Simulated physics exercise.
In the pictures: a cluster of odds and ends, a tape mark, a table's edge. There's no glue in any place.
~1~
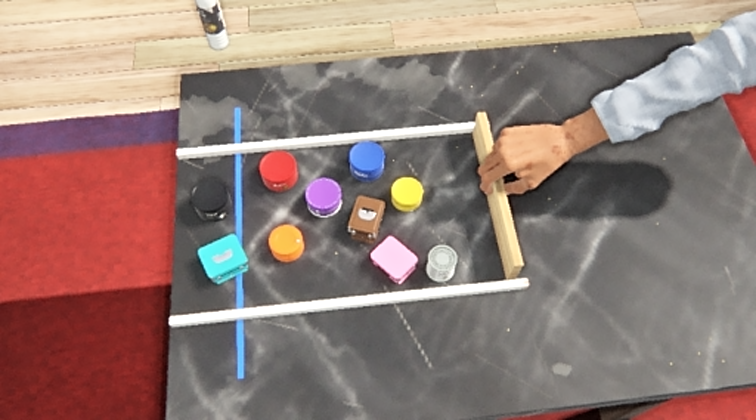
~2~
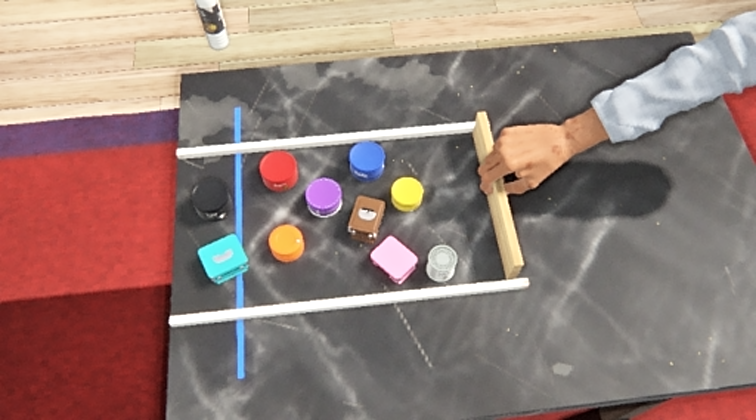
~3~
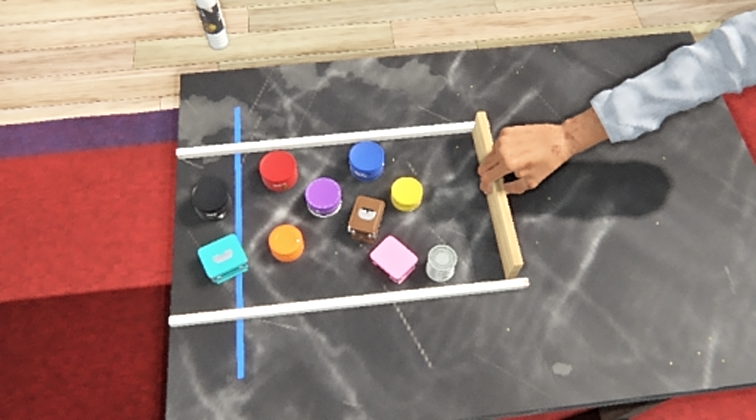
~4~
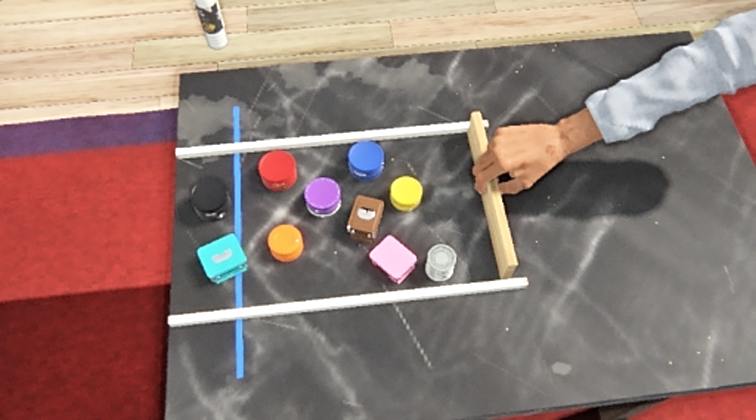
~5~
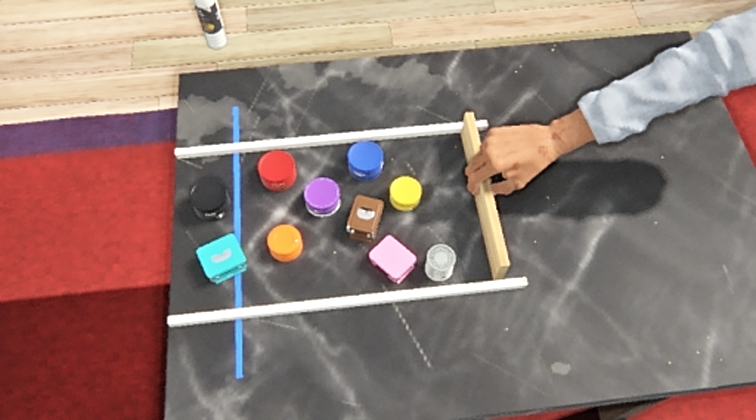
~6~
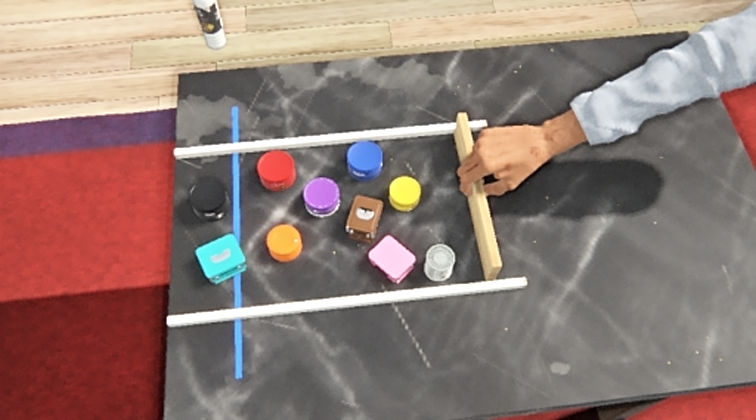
The clip opens on colorful tubs and cases scattered between two white rods on a dark marbled table, with a hand gripping a wooden board at their right. The board stays nearly still at first, then the hand slides it slightly left, while the containers remain essentially in place.
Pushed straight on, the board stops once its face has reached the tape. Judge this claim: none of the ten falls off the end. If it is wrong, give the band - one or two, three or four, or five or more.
Pieces going over the end will number one or two.
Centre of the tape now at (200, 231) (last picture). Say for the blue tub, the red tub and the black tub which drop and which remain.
The blue tub does not fall, the red tub tumbles off, the black tub falls.
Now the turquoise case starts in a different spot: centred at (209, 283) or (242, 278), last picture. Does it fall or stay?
Taking them in order, it stays put and then it stays put.
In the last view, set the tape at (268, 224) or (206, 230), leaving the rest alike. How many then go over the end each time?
First try 0, second try 5.
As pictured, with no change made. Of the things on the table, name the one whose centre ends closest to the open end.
The answer: The turquoise case.
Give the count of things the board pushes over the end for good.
The figure is 1, exactly.
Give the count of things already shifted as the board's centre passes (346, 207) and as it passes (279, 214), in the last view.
6 by the first point, 10 by the second.
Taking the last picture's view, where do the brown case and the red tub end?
First object: (221, 230); second object: (184, 183).
Soon after, none off yet; black tub at rest near (210, 201); turquoise case at rest near (223, 260); red tub at rest near (277, 171).
After that, none off yet; black tub at rest near (210, 201); turquoise case at rest near (223, 260); red tub displaced about its own width near (254, 175).
In the end, the number that fall off is one or two; gone, black tub.
